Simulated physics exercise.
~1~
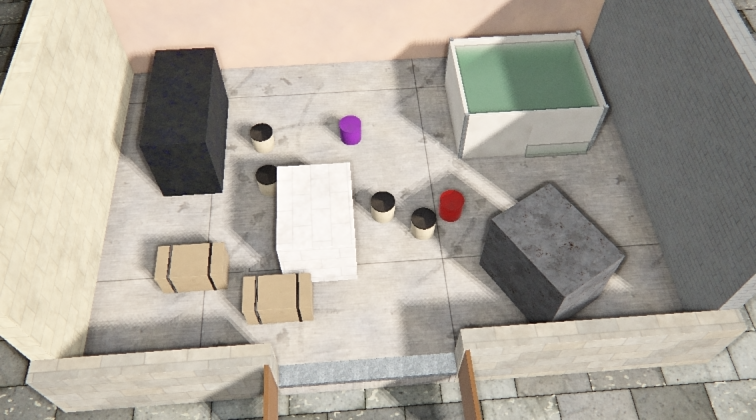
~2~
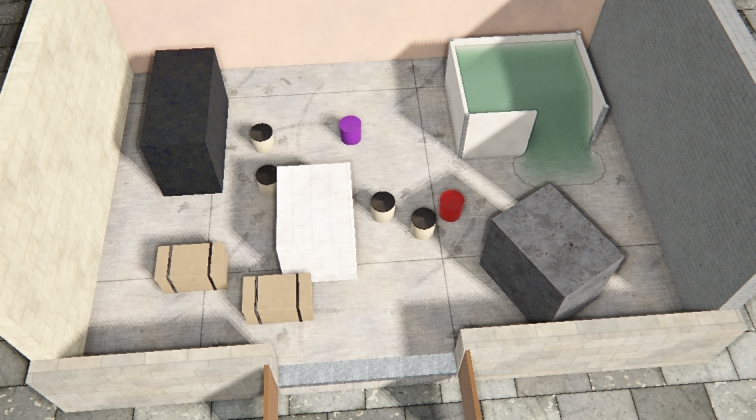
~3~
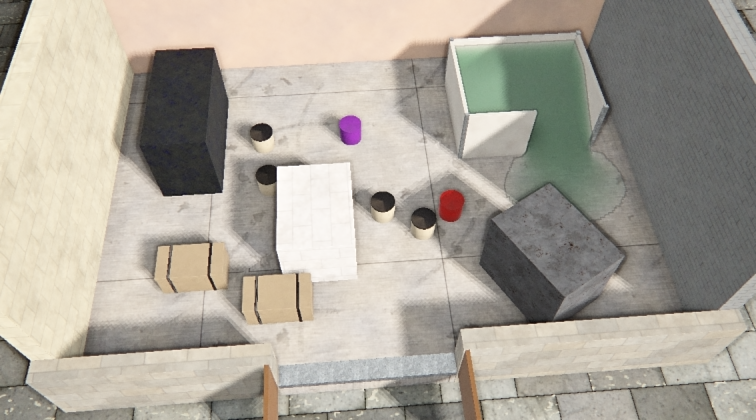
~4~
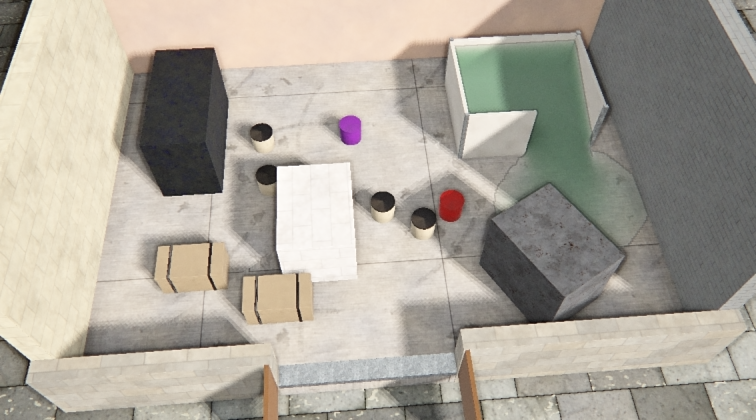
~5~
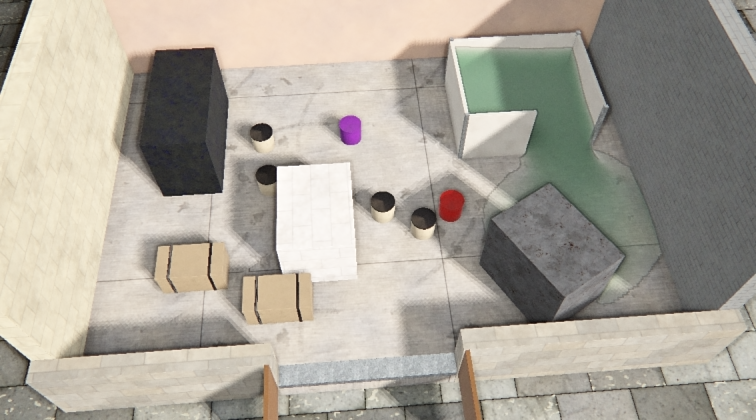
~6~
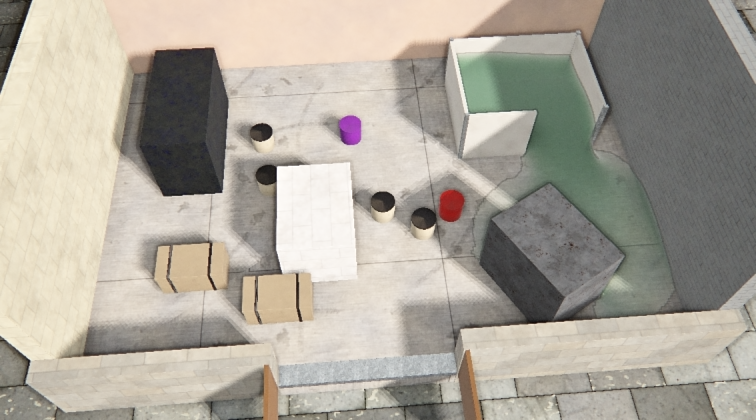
A big open tank of green water in the far right corner of a walled yard broke open at its front, and the water spread around the dark gray block while the pails and trunks stayed put.
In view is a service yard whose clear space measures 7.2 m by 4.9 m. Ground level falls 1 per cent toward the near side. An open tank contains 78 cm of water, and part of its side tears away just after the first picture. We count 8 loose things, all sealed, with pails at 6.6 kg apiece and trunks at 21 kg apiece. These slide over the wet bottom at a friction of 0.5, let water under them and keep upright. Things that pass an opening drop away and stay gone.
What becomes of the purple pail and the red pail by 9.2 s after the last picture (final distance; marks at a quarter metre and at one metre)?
Purple pail: Shifted somewhat. Red pail: Swept away.
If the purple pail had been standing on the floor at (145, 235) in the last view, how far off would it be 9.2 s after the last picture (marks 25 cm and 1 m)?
In the end it keeps its place.
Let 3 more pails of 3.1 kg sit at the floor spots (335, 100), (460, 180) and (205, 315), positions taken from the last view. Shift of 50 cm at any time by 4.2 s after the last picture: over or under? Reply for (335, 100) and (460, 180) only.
Below the mark, beyond the mark.
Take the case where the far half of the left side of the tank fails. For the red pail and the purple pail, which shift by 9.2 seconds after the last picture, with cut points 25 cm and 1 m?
Red pail: Roughly where it was; purple pail: Washed well away.
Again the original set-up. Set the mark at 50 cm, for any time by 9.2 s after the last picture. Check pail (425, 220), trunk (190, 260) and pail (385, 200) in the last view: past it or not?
The first topped the threshold, the second never reached the threshold, and the third topped the threshold.
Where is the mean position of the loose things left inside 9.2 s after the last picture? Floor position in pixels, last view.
It sits at about (254, 219).
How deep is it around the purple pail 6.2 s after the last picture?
The depth there is around 5 cm.
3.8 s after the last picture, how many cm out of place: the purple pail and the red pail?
Shifts: Around 0 and 80 cm.
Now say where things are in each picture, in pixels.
The first frame shows the purple pail at (350, 124), on the bottom; the red pail at (452, 200), on the bottom; 2.6 m2 under water; 0 of 8 have shifted.
The second frame shows the purple pail at (350, 124), on the bottom; the red pail at (452, 200) rests on the ground; 3.2 m2 under water; 0 of 8 have shifted.
The third frame shows the purple pail at (350, 124) rests on the ground; the red pail at (452, 200) rests on the ground; water covers 4.2 m2; 0 of 8 have shifted.
The fourth frame shows the purple pail at (350, 124) rests on the ground; the red pail at (452, 200) rests on the ground; 5.3 m2 under water; 0 of 8 have shifted.
The fifth frame shows the purple pail at (350, 124), on the bottom; the red pail at (452, 200), on the bottom; 6.2 m2 under water; 0 of 8 have shifted.
The sixth frame shows the purple pail at (350, 124), on the bottom; the red pail at (452, 200), on the bottom; 6.8 m2 under water; 0 of 8 have shifted.
Then, 1.2 s after the last picture the purple pail is near (350, 124), 0.0 m from its start, aground; the red pail is near (452, 200), 0.0 m from its start, aground; 0 of 8 are out; 0 afloat.
Then, 3.8 s after the last picture the purple pail is near (350, 124), 0.0 m from its start, aground; the red pail is near (397, 181), 0.8 m from its start, aground; 0 of 8 are out; 0 afloat.
Then, 6.2 s after the last picture the purple pail is near (323, 101), 0.6 m from its start, aground; the red pail is near (267, 107), 3.0 m from its start, aground; 0 of 8 are out; 0 afloat.
Then, 9.2 s after the last picture the purple pail is near (316, 102), 0.6 m from its start, aground; the red pail is near (234, 183), 2.9 m from its start, aground; 0 of 8 are out; 1 afloat.
